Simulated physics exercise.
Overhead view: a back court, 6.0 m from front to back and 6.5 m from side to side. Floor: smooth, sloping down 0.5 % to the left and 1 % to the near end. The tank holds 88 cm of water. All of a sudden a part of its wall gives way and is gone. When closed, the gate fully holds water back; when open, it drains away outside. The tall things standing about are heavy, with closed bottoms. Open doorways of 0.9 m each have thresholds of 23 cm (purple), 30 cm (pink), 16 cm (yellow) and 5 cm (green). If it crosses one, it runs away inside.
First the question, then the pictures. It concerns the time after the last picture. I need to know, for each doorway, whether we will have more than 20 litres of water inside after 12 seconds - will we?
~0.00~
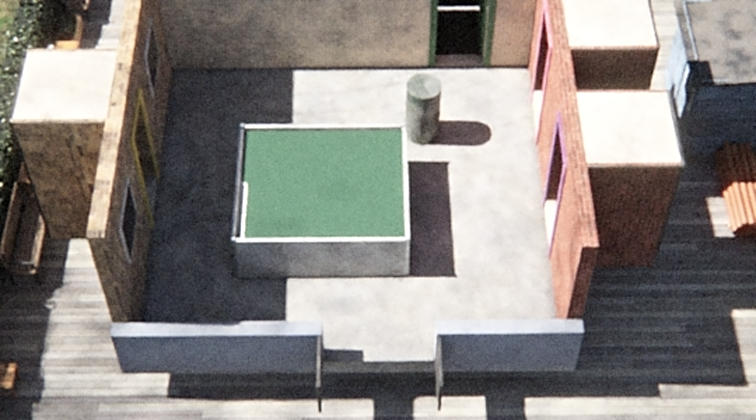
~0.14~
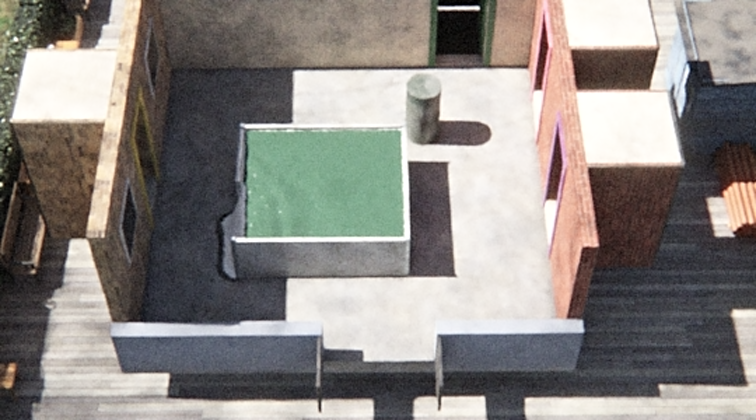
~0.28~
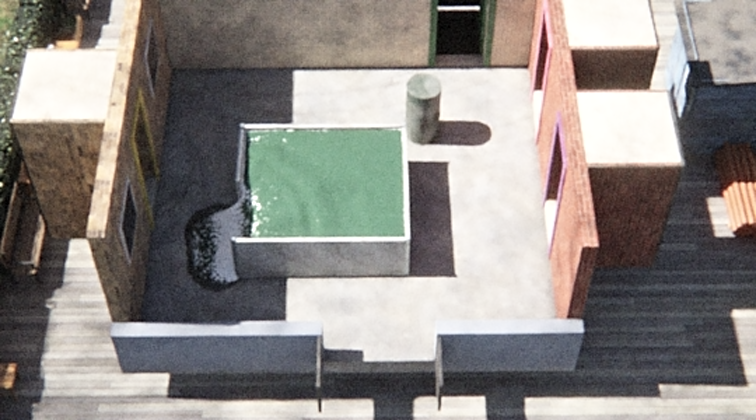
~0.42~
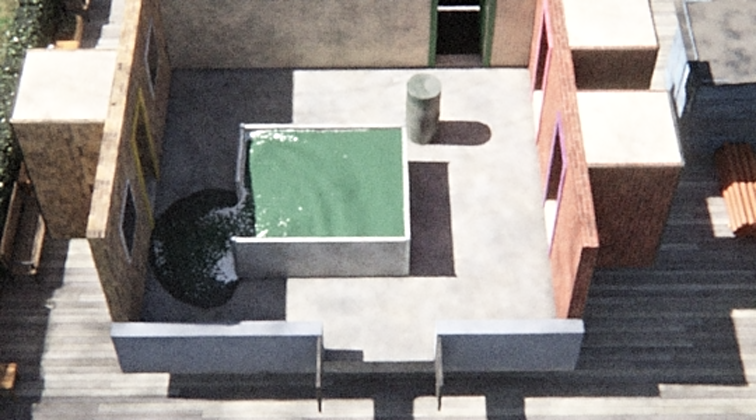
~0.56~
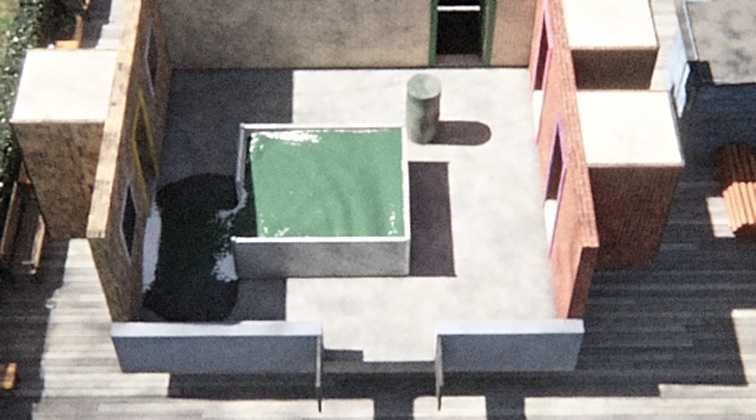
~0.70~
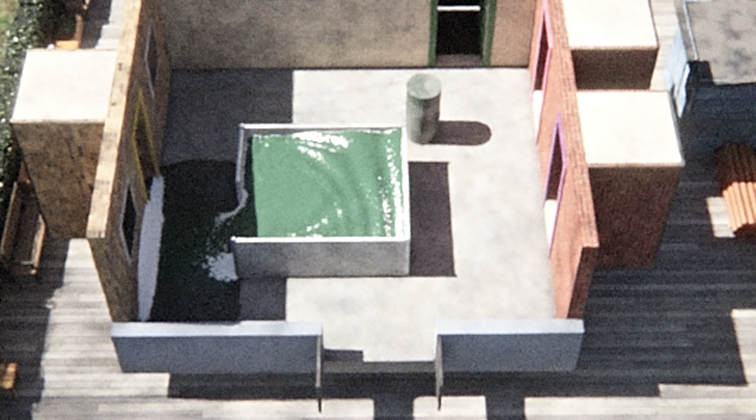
The purple door lets in less than the cap. The pink door lets in less than the cap. The yellow door lets in more than the cap. The green door lets in more than the cap.
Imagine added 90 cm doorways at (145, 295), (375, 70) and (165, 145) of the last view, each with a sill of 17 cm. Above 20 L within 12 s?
In that order: Beyond it, short of it, short of it.
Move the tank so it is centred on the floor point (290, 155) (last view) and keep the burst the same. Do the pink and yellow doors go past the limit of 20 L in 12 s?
Against that limit: Pink under, yellow over.
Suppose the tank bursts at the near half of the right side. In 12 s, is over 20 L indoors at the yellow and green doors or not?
Then: Yellow below, green over.
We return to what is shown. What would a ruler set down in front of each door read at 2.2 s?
In centimetres, the purple door has 0, the pink door 0, the yellow door 35 and the green door 0.
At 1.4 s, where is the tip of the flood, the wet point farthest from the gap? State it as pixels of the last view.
At about (170, 85).
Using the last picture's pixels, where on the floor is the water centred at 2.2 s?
Its balance point sits around (275, 232).
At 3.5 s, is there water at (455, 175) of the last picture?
Untouched.
After 1.4 s water covers 15 % of the floor and is deepest (88 cm) near (139, 340); purple door not reached, pink door not reached, yellow door 34 cm at the sill, 50 L in, green door not reached.
After 2.2 s water covers 35 % of the floor and is deepest (65 cm) near (137, 350); purple door not reached, pink door not reached, yellow door 35 cm at the sill, 137 L in, green door not reached.
After 3.5 s water covers 65 % of the floor and is deepest (42 cm) near (139, 340); purple door 9 cm at the sill, 0 L in, pink door not reached, yellow door 26 cm at the sill, 230 L in, green door not reached.
After 7.0 s water covers 100 % of the floor and is deepest (25 cm) near (137, 350); purple door 14 cm at the sill, 0 L in, pink door 18 cm at the sill, 0 L in, yellow door 16 cm at the sill, 294 L in, green door 13 cm at the sill, 4 L in.
After 12.0 s water covers 100 % of the floor and is deepest (20 cm) near (557, 345); purple door 8 cm at the sill, 0 L in, pink door 11 cm at the sill, 0 L in, yellow door 9 cm at the sill, 297 L in, green door 10 cm at the sill, 186 L in.
